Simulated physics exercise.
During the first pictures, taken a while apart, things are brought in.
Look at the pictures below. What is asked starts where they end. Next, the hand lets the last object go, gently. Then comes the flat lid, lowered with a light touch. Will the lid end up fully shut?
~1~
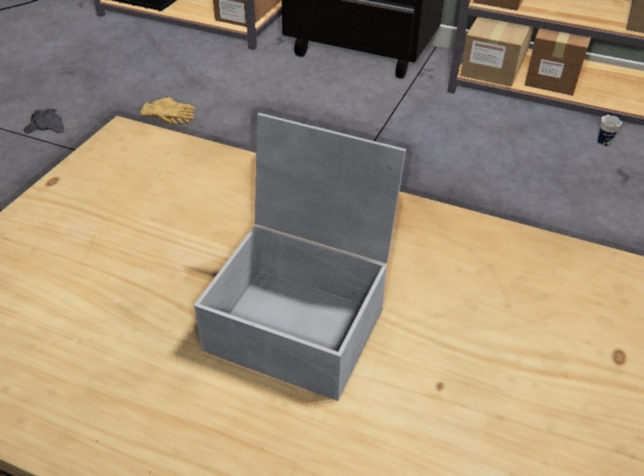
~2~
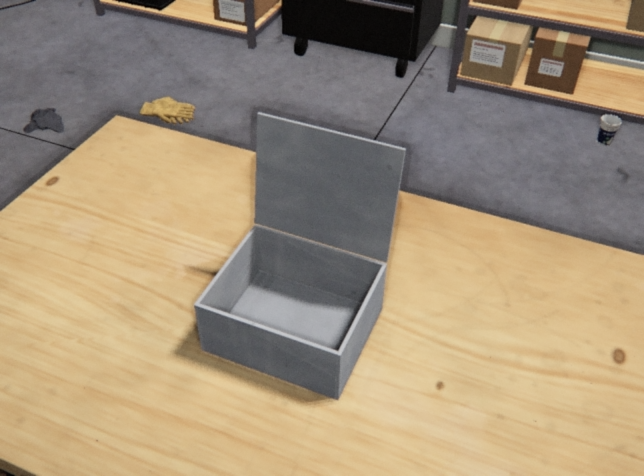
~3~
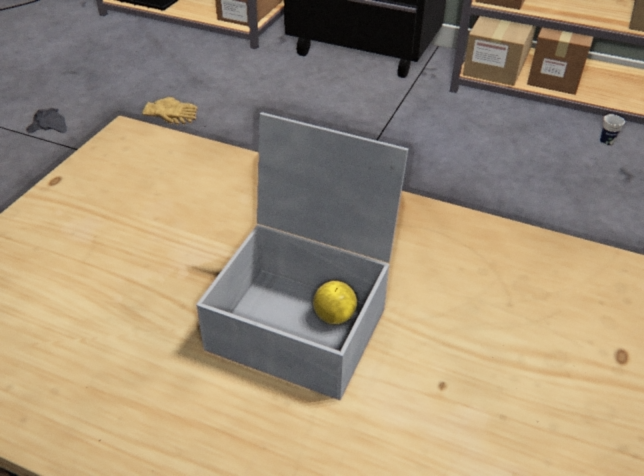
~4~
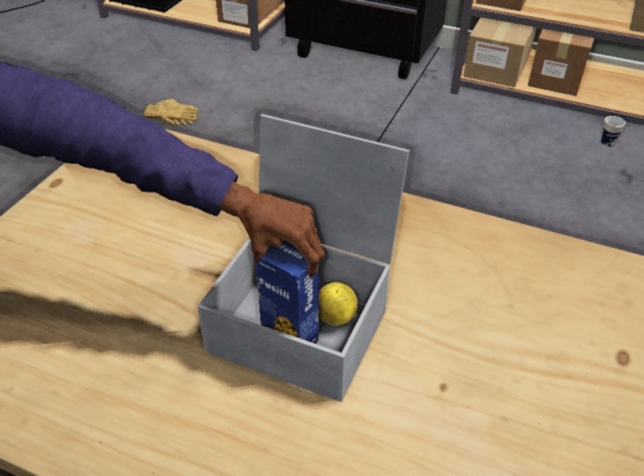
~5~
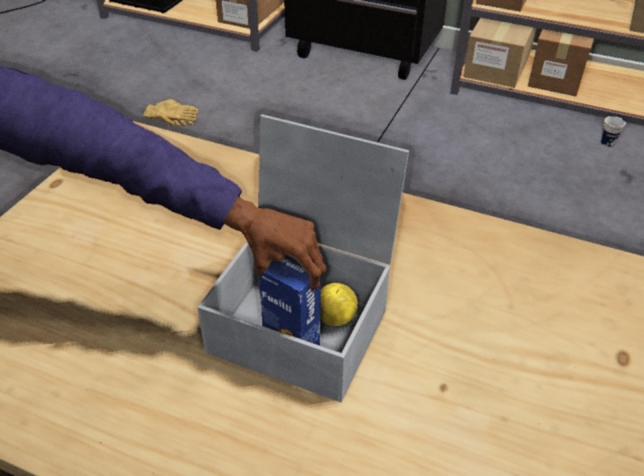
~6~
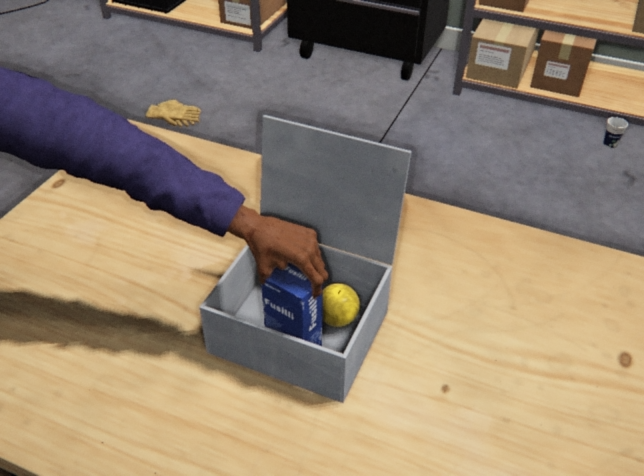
No.
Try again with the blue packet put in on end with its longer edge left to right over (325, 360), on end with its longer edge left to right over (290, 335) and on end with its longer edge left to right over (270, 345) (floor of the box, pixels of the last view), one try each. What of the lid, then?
With the first placement the lid remains open; with the second, it remains open; with the third, it remains open.
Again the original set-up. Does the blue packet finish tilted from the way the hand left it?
Observation: It keeps the set orientation.
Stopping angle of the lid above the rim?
Measured angle - around 35°.
Then, 1.10 s after the last picture, lid starting down.
Then, 1.60 s after the last picture, lid 59° above the rim.
Then, 1.90 s after the last picture, lid 37° above the rim.
Then, 4.00 s after the last picture, lid 33° above the rim.
At rest, lid 33° above the rim; both in place. Seen from the same camera at the end, blue packet near (295, 319).
